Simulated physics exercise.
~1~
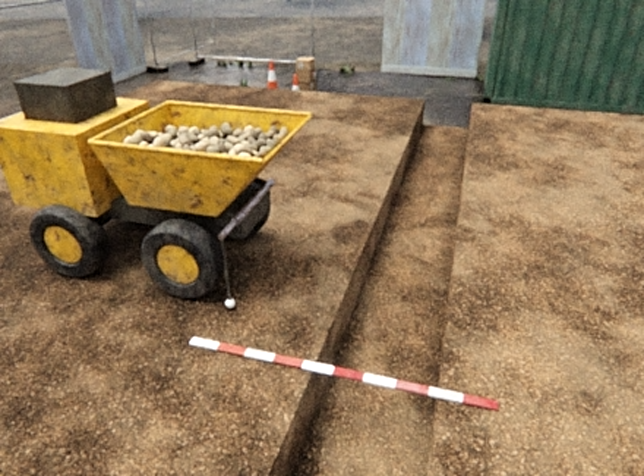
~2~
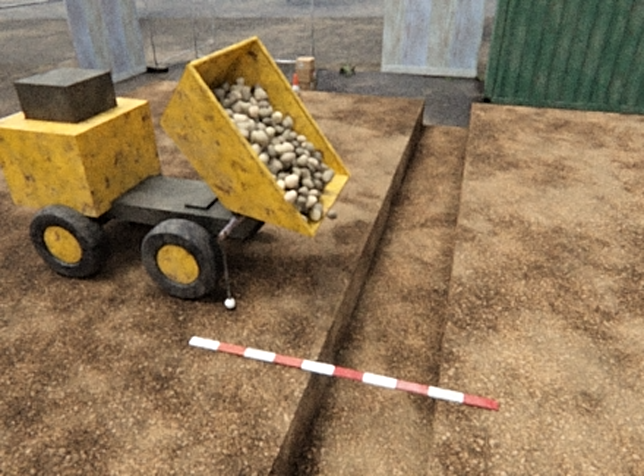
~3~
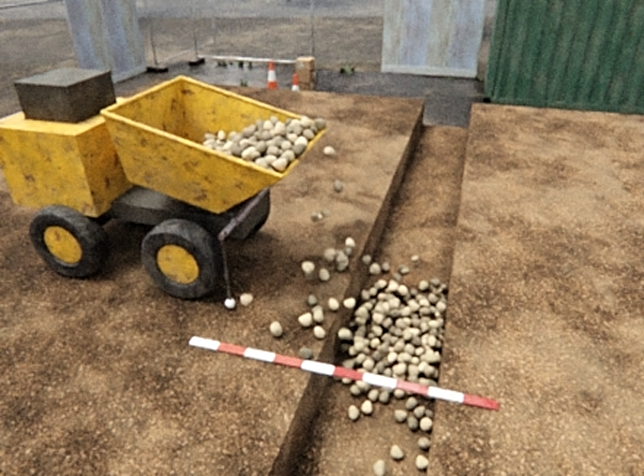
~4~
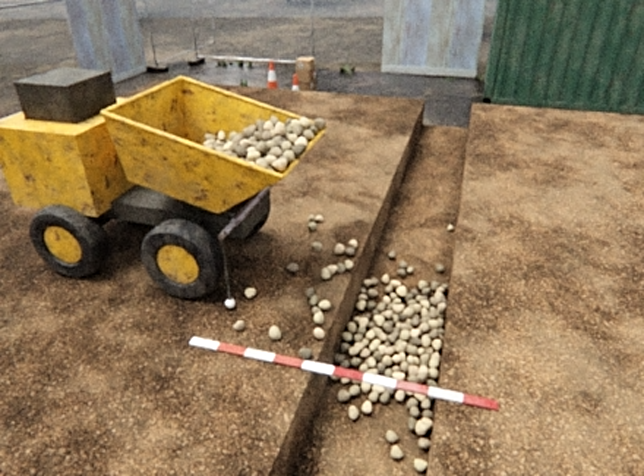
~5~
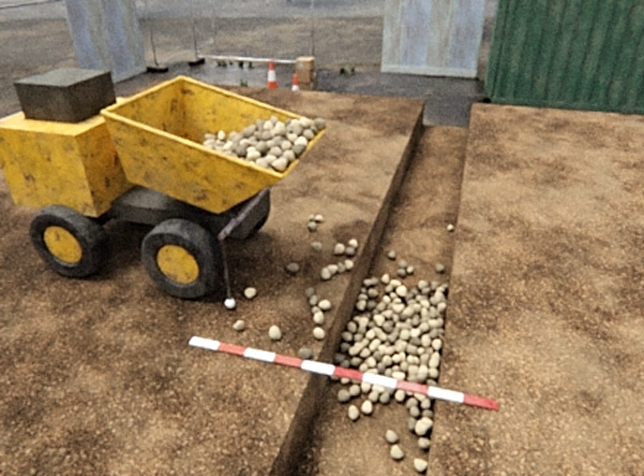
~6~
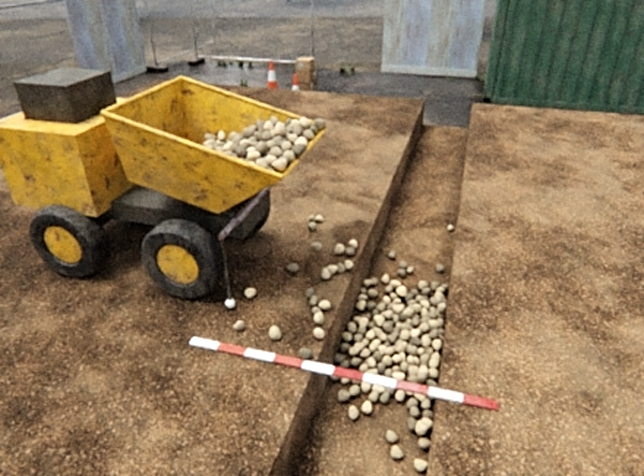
On a dirt yard, a yellow dumper tips some cobbles into a trench, keeping others.
